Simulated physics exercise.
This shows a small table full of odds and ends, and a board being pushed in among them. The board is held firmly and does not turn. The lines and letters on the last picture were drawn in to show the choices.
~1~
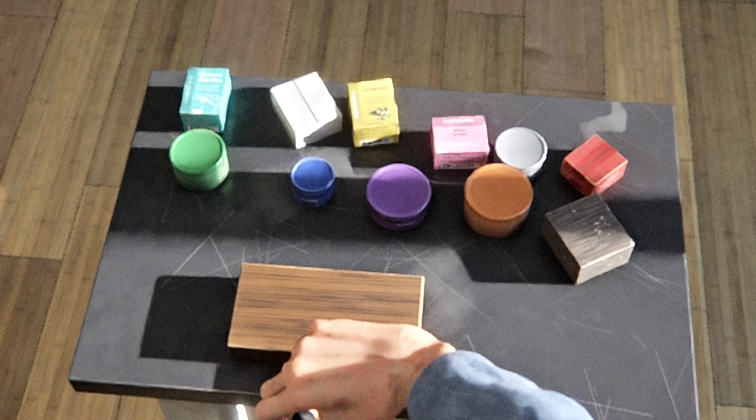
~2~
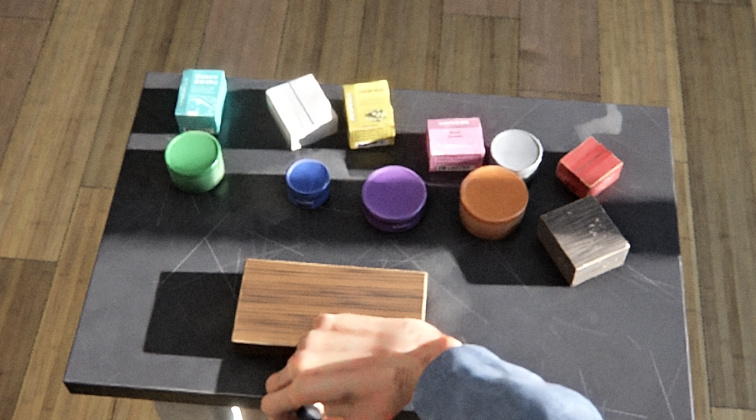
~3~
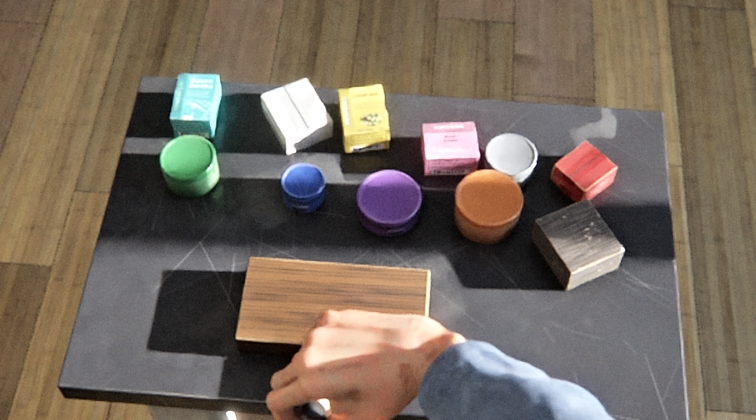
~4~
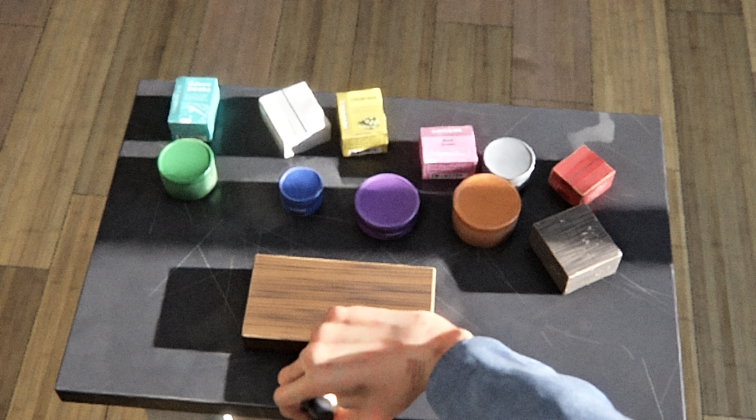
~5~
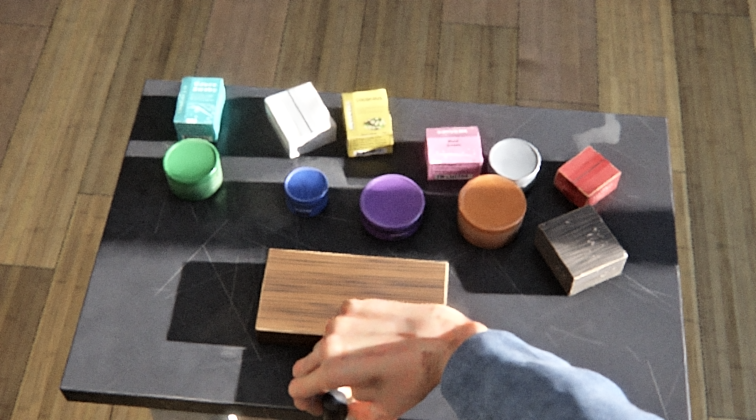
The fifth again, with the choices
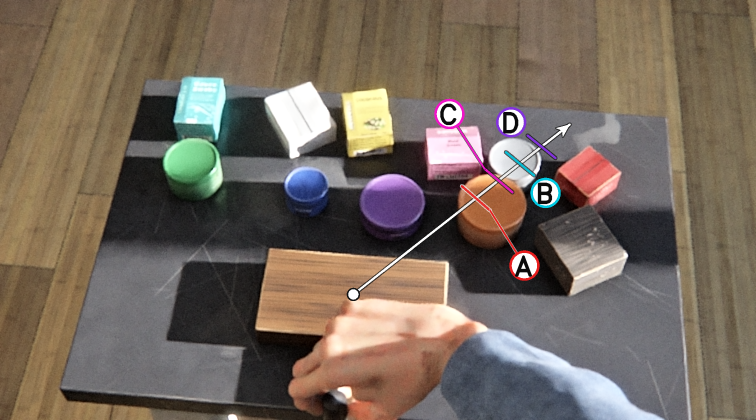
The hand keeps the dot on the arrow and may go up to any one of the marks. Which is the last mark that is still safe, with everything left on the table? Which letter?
A.
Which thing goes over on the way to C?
It is the grey tub.
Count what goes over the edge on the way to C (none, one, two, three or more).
In all, one.
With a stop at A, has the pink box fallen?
By then, no.
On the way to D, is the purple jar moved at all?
By then, yes.
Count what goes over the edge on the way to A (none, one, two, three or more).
The count is none.
On the marked copy, A at (476, 198); B at (520, 164); C at (498, 180); D at (541, 147); the arrow from (353, 294) to (570, 124); the white dot at (353, 294).
With A. Early on, board (400, 266); orange jar (494, 205); purple jar (395, 201).
Further on, board (444, 231); grey tub (521, 129); pink box (455, 142).
At the end, board (475, 207); grey tub (523, 105); pink box (471, 120); nothing has fallen.
As for the rest, B drops the grey tub and pink box; C drops the grey tub; D drops the grey tub, orange jar and pink box.
